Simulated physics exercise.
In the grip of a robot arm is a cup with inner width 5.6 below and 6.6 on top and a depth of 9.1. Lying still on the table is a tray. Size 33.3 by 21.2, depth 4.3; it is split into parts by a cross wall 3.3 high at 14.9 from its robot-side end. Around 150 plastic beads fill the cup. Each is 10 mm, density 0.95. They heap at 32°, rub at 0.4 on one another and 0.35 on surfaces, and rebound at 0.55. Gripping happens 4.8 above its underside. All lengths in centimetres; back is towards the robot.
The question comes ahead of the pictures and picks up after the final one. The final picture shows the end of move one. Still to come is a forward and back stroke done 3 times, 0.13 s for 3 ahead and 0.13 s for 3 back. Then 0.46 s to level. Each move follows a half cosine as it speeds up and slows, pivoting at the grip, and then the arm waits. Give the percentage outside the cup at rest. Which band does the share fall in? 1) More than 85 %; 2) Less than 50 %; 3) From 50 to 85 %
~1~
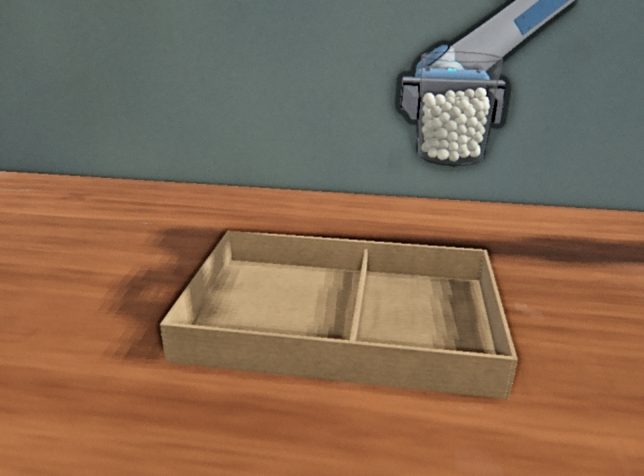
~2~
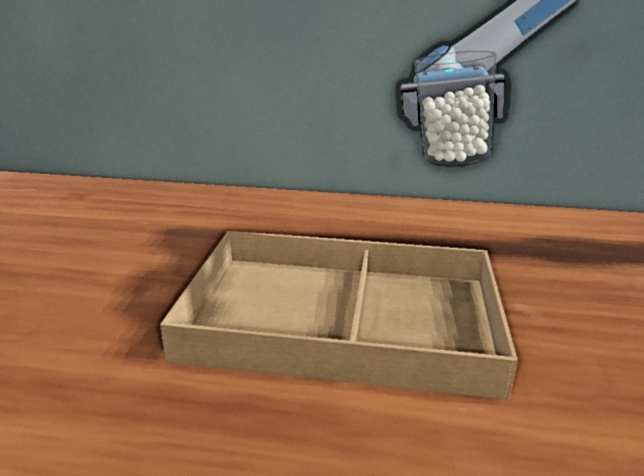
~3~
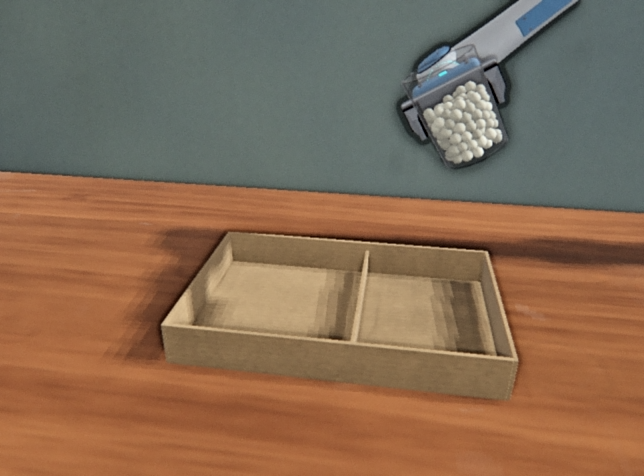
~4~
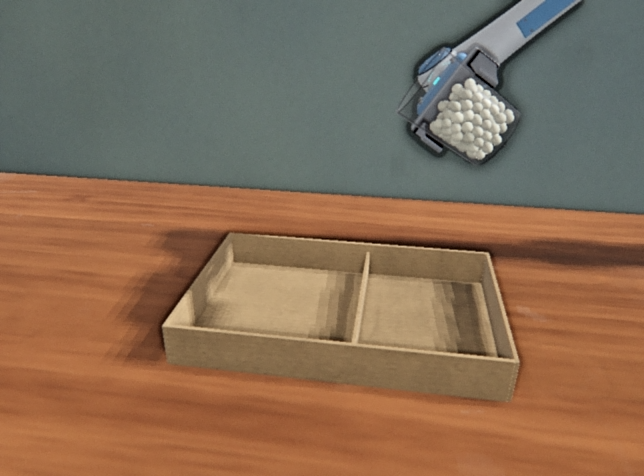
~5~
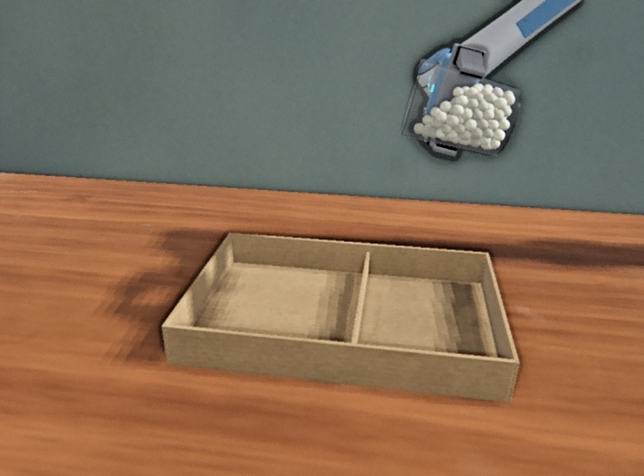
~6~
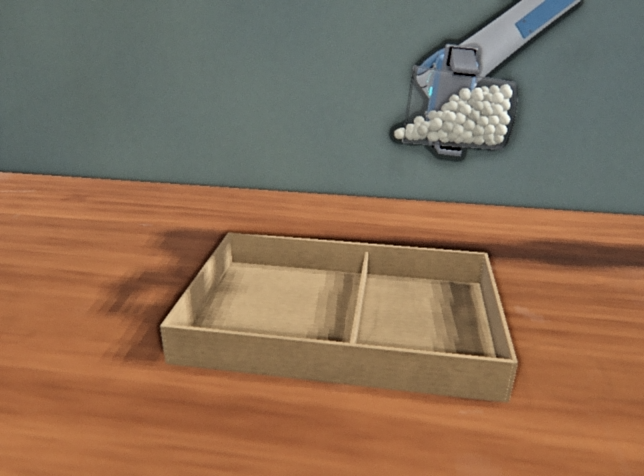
(3) From 50 to 85 %.
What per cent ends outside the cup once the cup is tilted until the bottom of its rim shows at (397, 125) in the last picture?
Roughly 25 percent, give or take.
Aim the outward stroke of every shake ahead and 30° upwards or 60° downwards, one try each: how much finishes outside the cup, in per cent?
Roughly 75 per cent, then 25 per cent.
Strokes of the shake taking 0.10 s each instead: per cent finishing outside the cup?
In that case it would be near 75 percent.
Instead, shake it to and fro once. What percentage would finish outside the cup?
In that case it would be roughly 35 per cent.
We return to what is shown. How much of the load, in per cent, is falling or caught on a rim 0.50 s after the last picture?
My guess is some 15 in a hundred.
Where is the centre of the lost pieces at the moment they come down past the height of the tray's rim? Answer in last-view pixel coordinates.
Roughly at (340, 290).
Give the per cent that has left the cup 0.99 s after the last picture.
Share out: Near 70 %.
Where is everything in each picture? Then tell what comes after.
In the first frame, the cup middle at (455, 110), level; upper third of the load around (458, 107), from x 425 to 485, top at y 95; 151 in the cup.
In the second frame, the cup middle at (456, 110), tilted 8° forward; upper third of the load around (461, 107), from x 430 to 485, top at y 90.
In the third frame, the cup middle at (458, 111), tilted 30° forward; upper third of the load around (466, 107), from x 430 to 495, top at y 85.
In the fourth frame, the cup middle at (460, 112), tilted 56° forward; upper third of the load around (472, 105), from x 435 to 510, top at y 85.
In the fifth frame, the cup middle at (460, 111), tilted 78° forward; upper third of the load around (479, 102), from x 420 to 510, top at y 90.
In the sixth frame, the cup middle at (459, 111), tilted 86° forward; upper third of the load around (480, 104), from x 400 to 505, top at y 90; 151 in the cup.
Then, 0.50 s on, tilted 86° forward, highest piece 24 above the table; 81 in the cup, 37 in the far-side part, 10 in the robot-side part, 23 in flight or on a rim.
Then, 0.99 s on, tilted 48° forward, highest piece 26 above the table; 81 in the far-side part, 43 in the cup, 27 in the robot-side part.
Then, 1.44 s on, level, highest piece 23 above the table; 81 in the far-side part, 43 in the cup, 27 in the robot-side part.
Then, 2.49 s on, level, highest piece 23 above the table; 81 in the far-side part, 43 in the cup, 27 in the robot-side part.
In the end, 81 in the far-side part, 43 in the cup, 27 in the robot-side part. That is 72 % outside the cup.
